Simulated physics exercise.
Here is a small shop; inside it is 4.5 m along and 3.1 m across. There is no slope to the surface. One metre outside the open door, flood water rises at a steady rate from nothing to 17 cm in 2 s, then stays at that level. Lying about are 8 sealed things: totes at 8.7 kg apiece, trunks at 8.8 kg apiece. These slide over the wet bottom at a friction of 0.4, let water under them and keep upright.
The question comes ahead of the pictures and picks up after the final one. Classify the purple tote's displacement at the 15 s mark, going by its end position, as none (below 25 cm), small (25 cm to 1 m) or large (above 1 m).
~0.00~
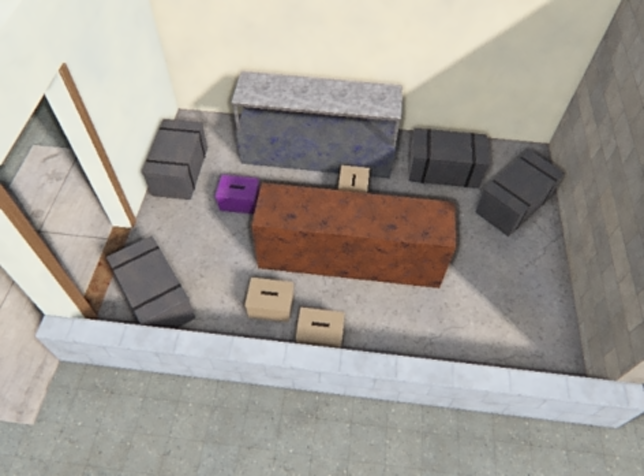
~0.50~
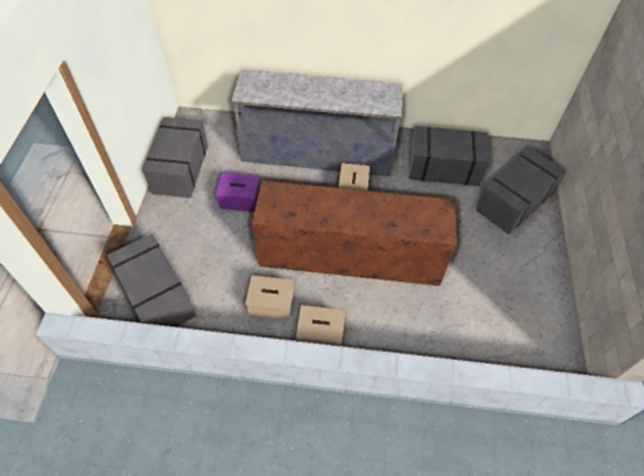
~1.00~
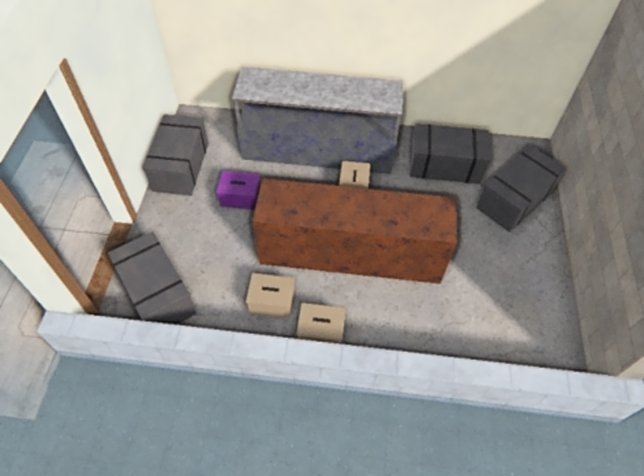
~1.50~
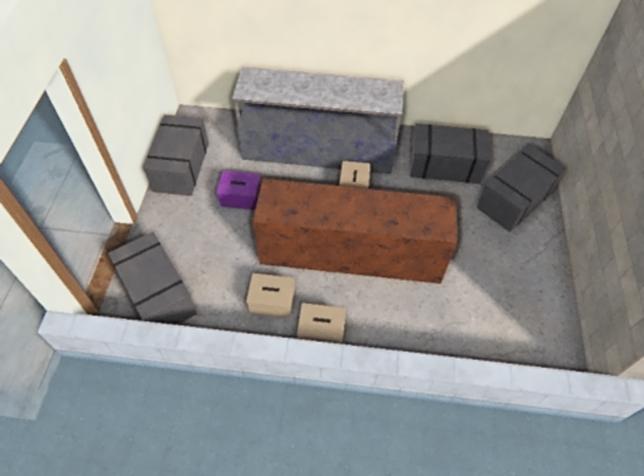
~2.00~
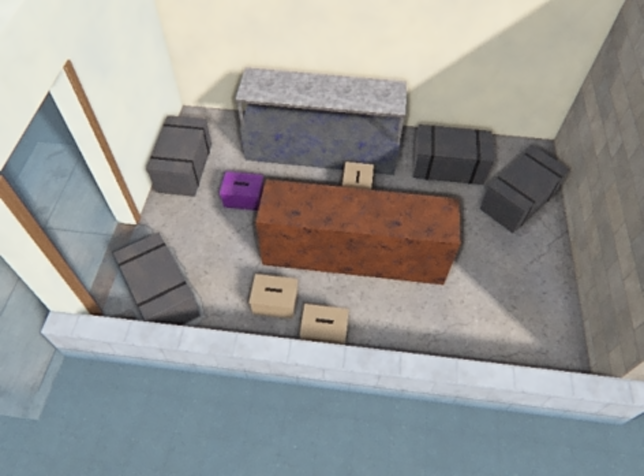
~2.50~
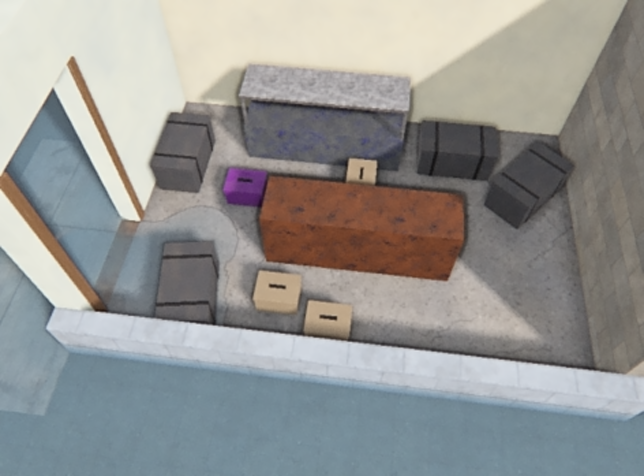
Small.
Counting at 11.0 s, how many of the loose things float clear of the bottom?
7 of them.
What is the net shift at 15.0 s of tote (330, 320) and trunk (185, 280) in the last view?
They sit 250 cm and 400 cm away, in the order given.
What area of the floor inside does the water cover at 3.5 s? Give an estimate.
I'd put it close to 3.5 m2.
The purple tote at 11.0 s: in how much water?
Depth approx. 4 cm.
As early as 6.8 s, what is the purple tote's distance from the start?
I'd guess some 30 cm by then.
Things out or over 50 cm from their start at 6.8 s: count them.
I get 3.
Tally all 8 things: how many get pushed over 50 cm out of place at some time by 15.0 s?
7.
After 3.5 s the purple tote is near (246, 180), 0.0 m from its start, aground; 1 afloat.
After 6.8 s the purple tote is near (256, 159), 0.3 m from its start, aground; 1 afloat.
After 11.0 s the purple tote is near (225, 148), 0.5 m from its start, aground; 7 afloat.
After 15.0 s the purple tote is near (223, 145), 0.6 m from its start, afloat; 8 afloat.
